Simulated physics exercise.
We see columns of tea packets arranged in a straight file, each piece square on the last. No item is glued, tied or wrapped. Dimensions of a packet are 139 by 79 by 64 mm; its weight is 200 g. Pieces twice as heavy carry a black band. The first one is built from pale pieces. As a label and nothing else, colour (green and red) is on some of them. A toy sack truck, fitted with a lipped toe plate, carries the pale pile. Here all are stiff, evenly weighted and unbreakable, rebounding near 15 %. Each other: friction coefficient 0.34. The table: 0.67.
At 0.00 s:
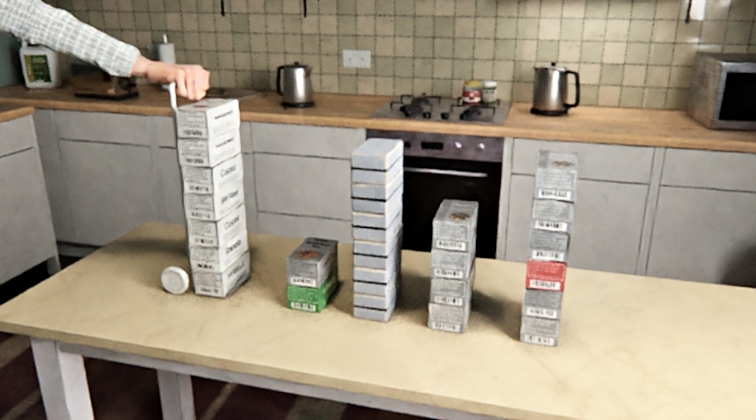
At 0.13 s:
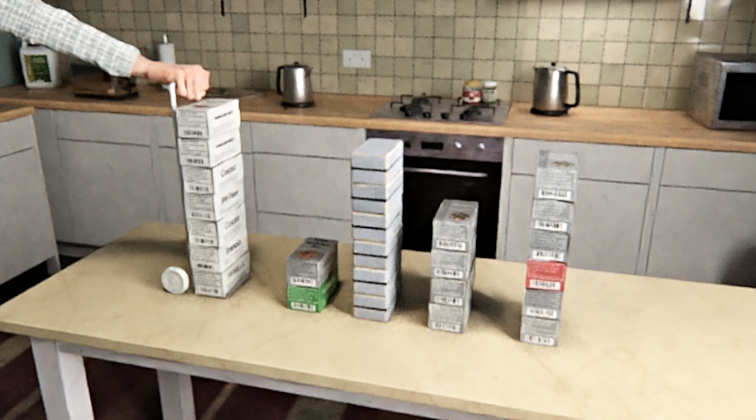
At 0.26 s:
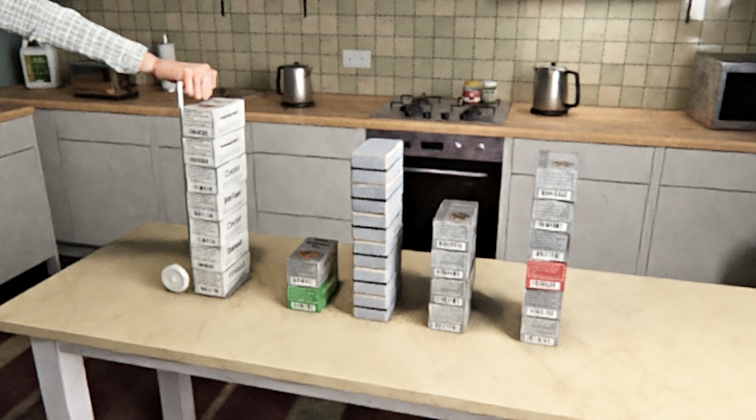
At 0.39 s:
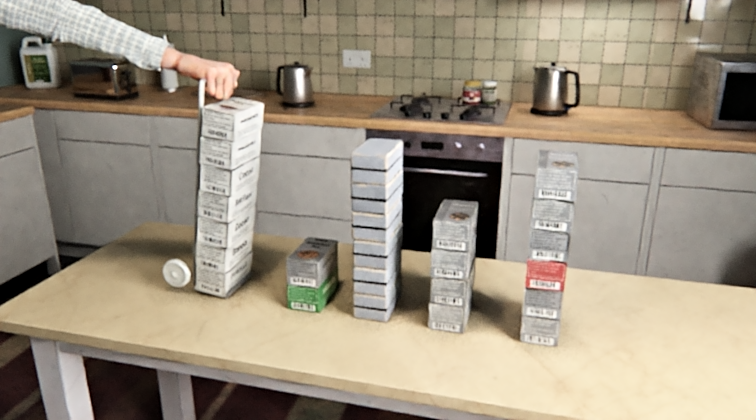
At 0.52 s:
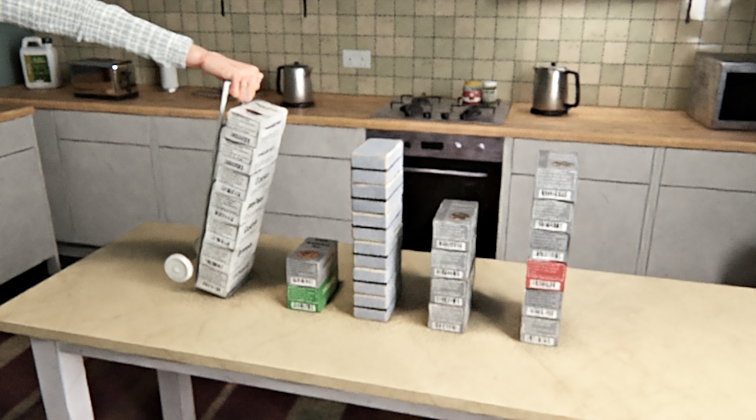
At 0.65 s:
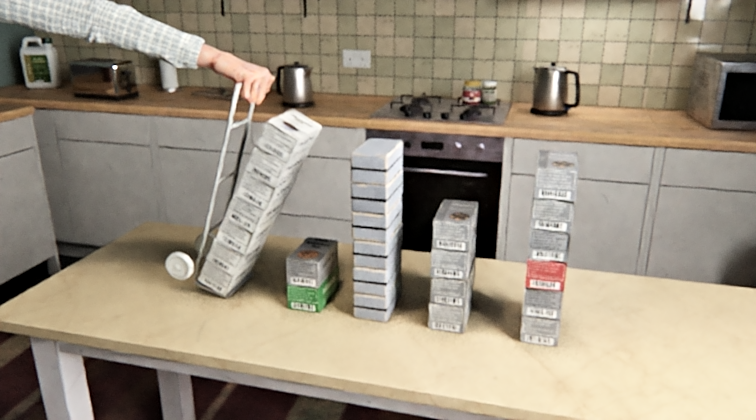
In a tiled kitchen with grey cupboards, a hob and two steel kettles, a fixed camera looks slightly down across a pale table. Five columns of small packets stand in a row, the pale leftmost one on a toy sack truck, the others mostly grey with a green packet low in the second and a red one in the last. A hand from the left tilts the truck and its column rightward, slowly then further, while the other columns stay still.
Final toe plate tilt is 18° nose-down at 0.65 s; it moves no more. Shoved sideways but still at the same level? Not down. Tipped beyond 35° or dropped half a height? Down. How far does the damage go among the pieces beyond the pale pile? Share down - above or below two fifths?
Above.
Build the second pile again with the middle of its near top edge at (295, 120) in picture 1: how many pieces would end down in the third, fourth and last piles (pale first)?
Result: Third pile 6, fourth pile 3, last pile 5.
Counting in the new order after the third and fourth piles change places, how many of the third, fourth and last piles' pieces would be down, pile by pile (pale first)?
Pile by pile, you'd see third at 0, fourth at 0 and last at 0 down.
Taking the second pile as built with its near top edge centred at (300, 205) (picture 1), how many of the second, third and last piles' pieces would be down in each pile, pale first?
Pile by pile that makes second 0, third 0, last 0.
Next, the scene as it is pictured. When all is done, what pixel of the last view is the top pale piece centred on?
End position: Near (389, 269) px.
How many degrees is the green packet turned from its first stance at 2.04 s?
At that moment, roughly 0 degrees.
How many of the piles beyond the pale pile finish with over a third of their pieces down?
Looks like 3 of them in total.
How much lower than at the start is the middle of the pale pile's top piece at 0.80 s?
10 cm.
Around 0.80 s, 7 of the pale pile down; none of the 18 other packets down, 2 disturbed.
Around 1.30 s, 7 of the pale pile down; 1 of the 18 other packets down.
Around 1.64 s, 7 of the pale pile down; 9 of the 18 other packets down; red packet tipped 20°.
Around 2.04 s, 7 of the pale pile down; 15 of the 18 other packets down; red packet on its side.
Finally (2.8 s), 7 of the pale pile down; 15 of the 18 other packets down; red packet on its side; green packet unmoved. That is 83 per cent. Seen by the last camera, middles, red packet near (659, 328), green packet near (315, 286).
